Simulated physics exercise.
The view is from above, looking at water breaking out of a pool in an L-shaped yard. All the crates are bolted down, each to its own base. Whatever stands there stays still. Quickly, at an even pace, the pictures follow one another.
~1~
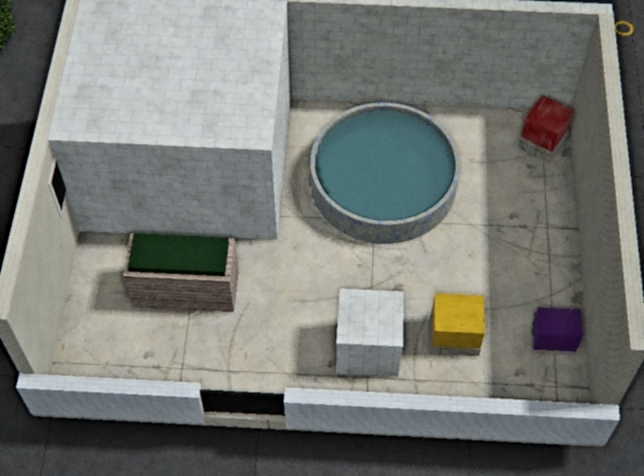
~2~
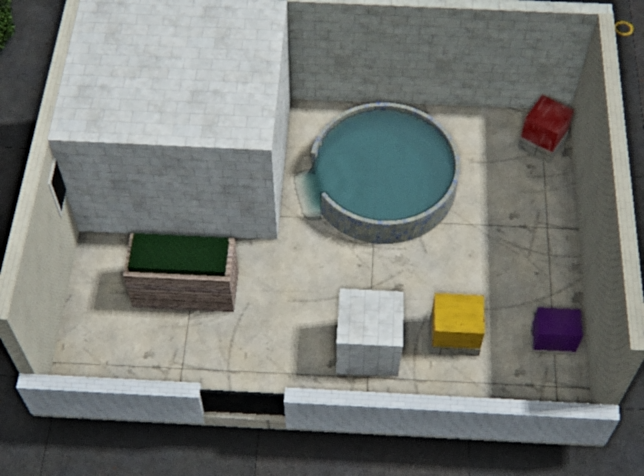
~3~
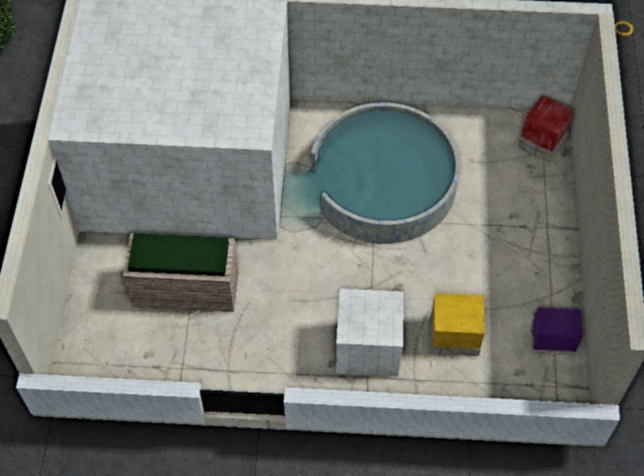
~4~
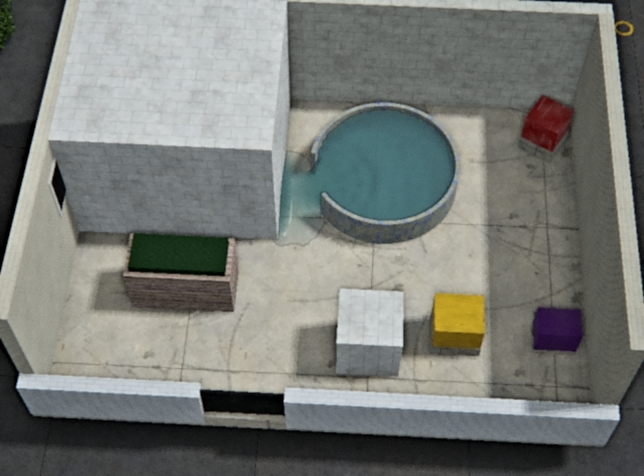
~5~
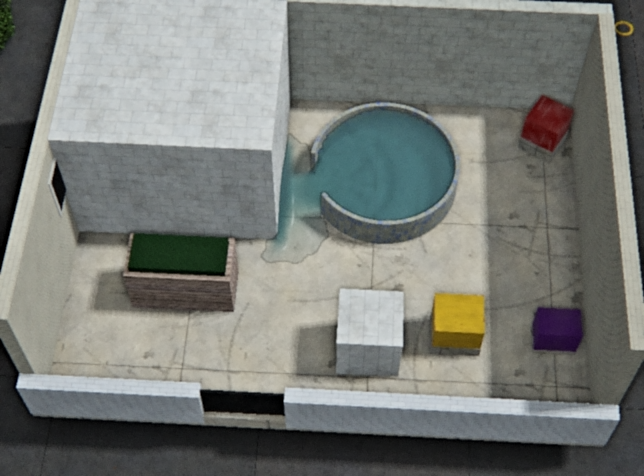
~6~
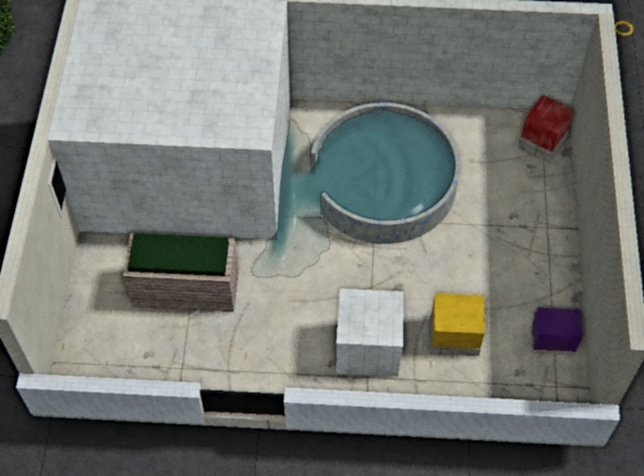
The footage shows a round pool in a walled yard with coloured blocks; its left side opens, and water pours out toward the large pale block, then spreads along its base and forward across the paved floor.
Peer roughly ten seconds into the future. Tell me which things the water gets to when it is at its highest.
Here is how it goes: The yellow crate is never reached, the red crate is never reached, the purple crate is never reached.
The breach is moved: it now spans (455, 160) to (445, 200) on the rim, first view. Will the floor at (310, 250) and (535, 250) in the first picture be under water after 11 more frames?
Untouched, submerged.
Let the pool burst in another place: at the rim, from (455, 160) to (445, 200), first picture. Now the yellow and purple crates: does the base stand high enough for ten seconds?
First the yellow crate: It is never reached; then the purple crate: It gets reached.
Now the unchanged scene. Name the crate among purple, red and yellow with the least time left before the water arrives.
The crate marked yellow it is.
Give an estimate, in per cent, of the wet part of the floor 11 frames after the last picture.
About 30 percent.
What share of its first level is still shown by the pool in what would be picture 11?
About 80 %.
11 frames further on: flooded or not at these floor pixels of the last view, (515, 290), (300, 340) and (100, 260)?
Going through them in order, I'd call them clear, drenched and clear.
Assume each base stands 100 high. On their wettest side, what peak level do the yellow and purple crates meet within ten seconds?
In turn 40 and 80 per cent.
A moment on, water covers 15 % of the floor; the yellow crate not reached, the red crate not reached, the purple crate not reached.
Next, water covers 30 % of the floor; the yellow crate water round its plinth, the red crate not reached, the purple crate not reached.
Then, water covers 50 % of the floor; the yellow crate water round its plinth, the red crate water round its plinth, the purple crate not reached.
Later, water covers 85 % of the floor; the yellow crate water round its plinth, the red crate water round its plinth, the purple crate water round its plinth.
In the end, water covers 100 % of the floor; the yellow crate stayed above the water, the red crate stayed above the water, the purple crate stayed above the water.
